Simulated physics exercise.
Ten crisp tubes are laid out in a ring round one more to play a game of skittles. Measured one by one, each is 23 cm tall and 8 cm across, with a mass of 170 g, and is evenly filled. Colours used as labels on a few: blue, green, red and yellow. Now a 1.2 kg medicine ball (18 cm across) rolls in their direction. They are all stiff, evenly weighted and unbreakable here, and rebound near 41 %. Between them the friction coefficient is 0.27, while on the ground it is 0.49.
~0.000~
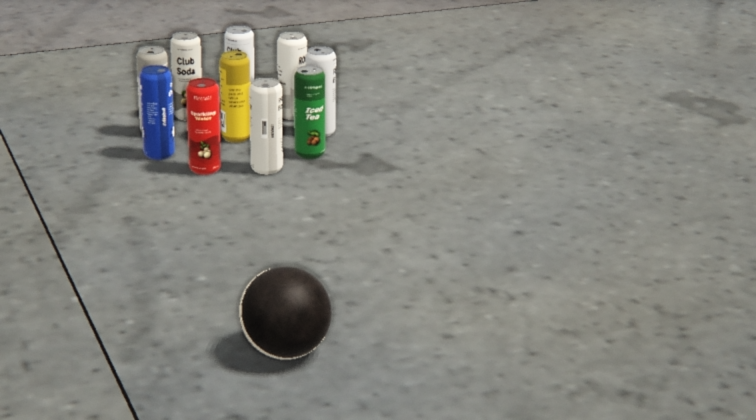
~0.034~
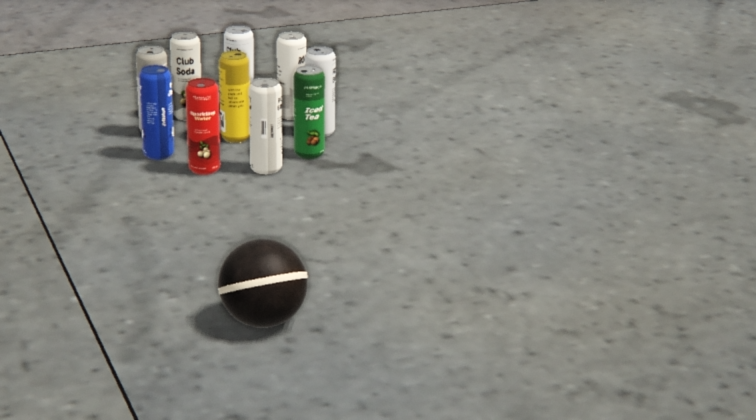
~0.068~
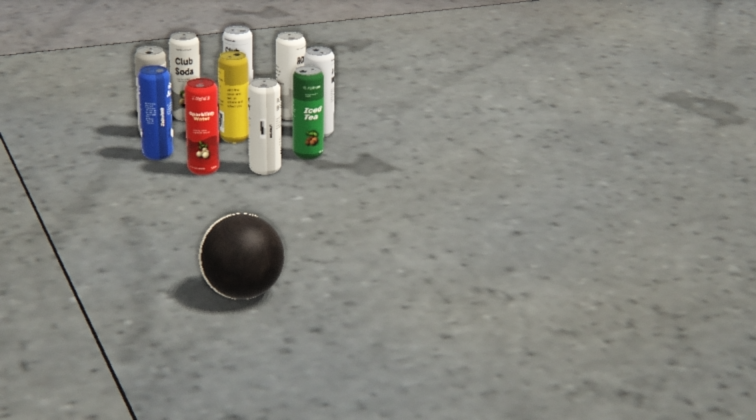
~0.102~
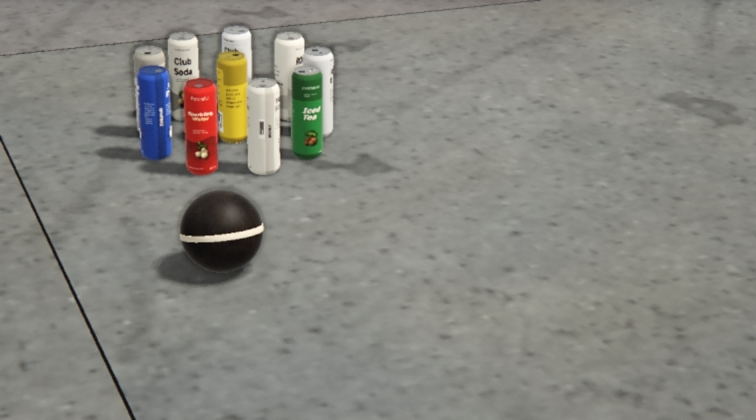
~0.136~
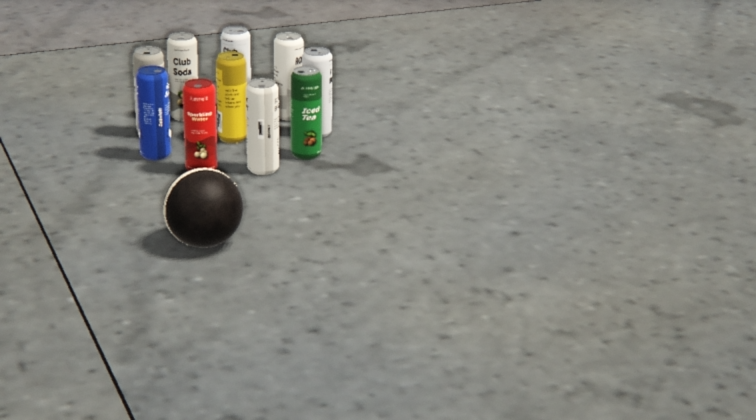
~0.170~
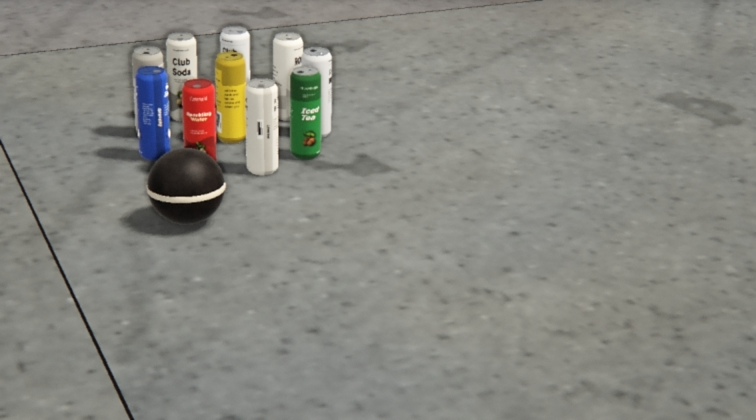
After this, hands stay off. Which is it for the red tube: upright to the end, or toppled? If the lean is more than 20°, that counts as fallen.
Toppled.
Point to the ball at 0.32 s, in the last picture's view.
It should be about (119, 114) in pixels.
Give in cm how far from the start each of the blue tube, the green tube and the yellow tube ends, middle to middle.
About: Blue 40, green 0, yellow 20.
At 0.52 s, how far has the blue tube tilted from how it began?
Angle at that time, about 80 degrees.
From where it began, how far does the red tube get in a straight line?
Close to 35 cm, start to finish.
Around 0.32 s, ball still moving; none of the 10 tubes over, 3 disturbed; red tube tipped 10°; blue tube tipped 11°.
Around 0.52 s, ball still moving; 5 of the 10 tubes over; red tube tipped 38°; blue tube lying flat.
Around 0.82 s, ball still moving; 6 of the 10 tubes over; red tube tipped 71°; blue tube lying flat.
Finally (1.9 s), ball rolling away; 6 of the 10 tubes over; red tube lying flat; yellow tube lying flat; blue tube lying flat. Seen by the last camera, middles, red tube near (321, 128), yellow tube near (210, 103).
